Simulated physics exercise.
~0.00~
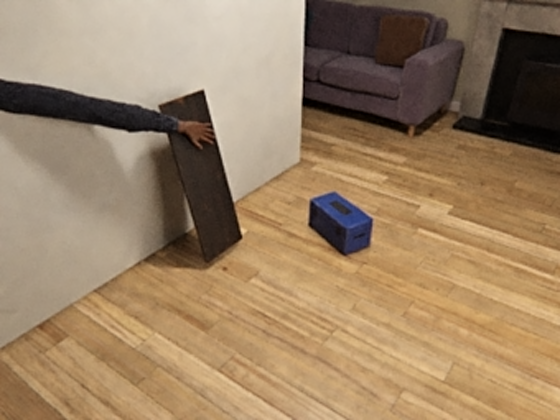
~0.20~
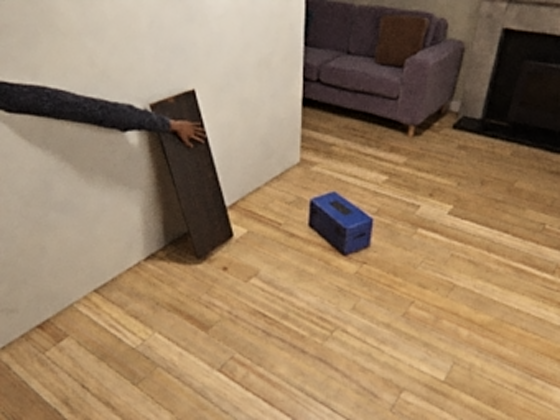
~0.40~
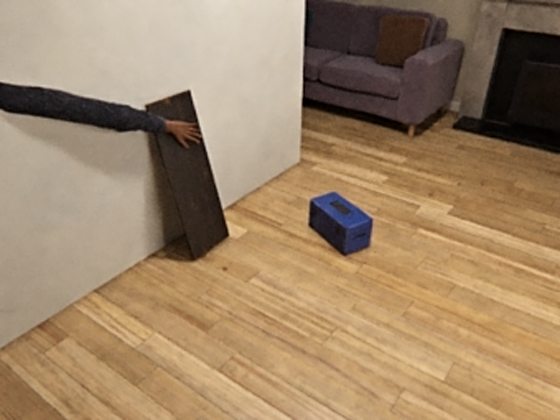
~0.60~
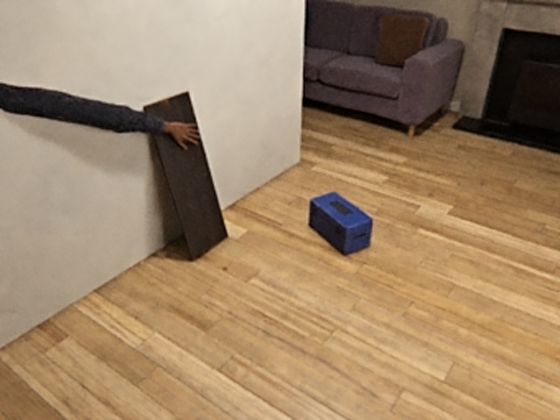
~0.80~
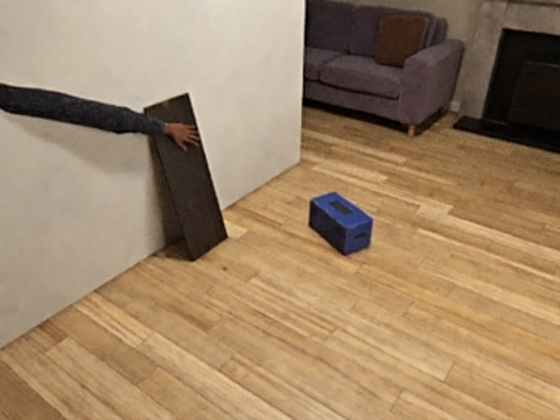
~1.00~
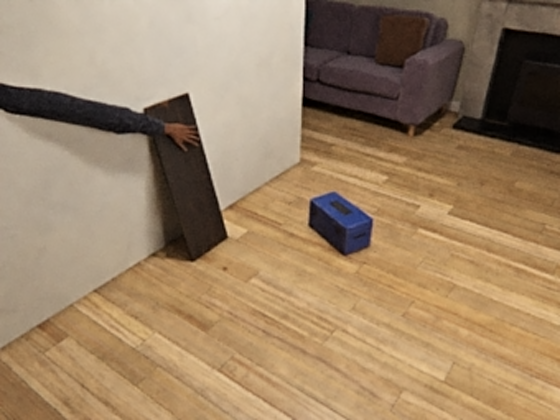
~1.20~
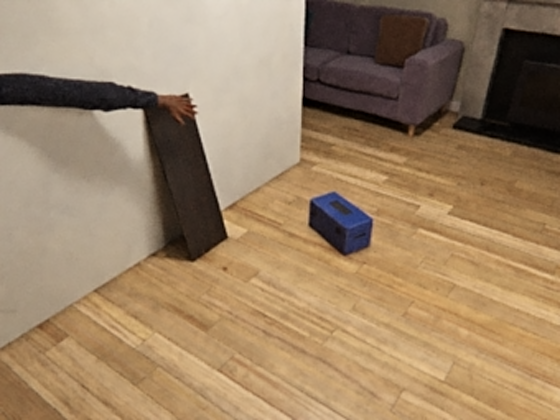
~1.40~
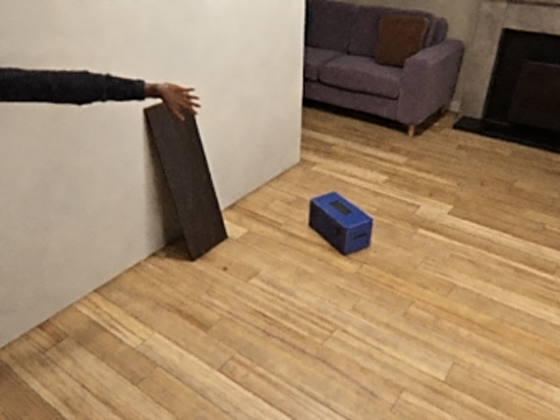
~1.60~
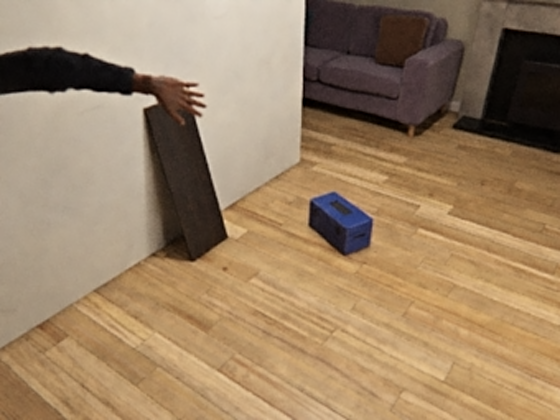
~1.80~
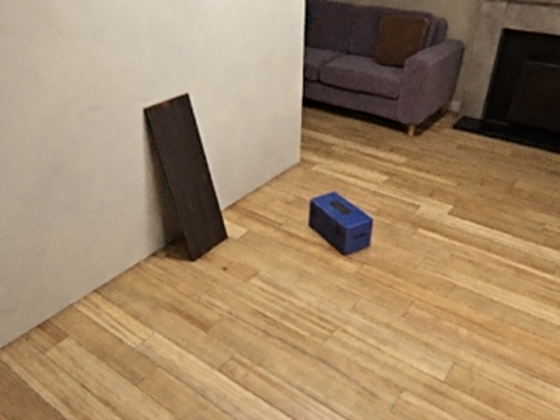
An arm in a dark sleeve tilted a long black board slightly left against a pale wall, held it there, then let go and drew back out of view. The board stayed leaning, with a blue toolbox still on the wooden floor nearby.
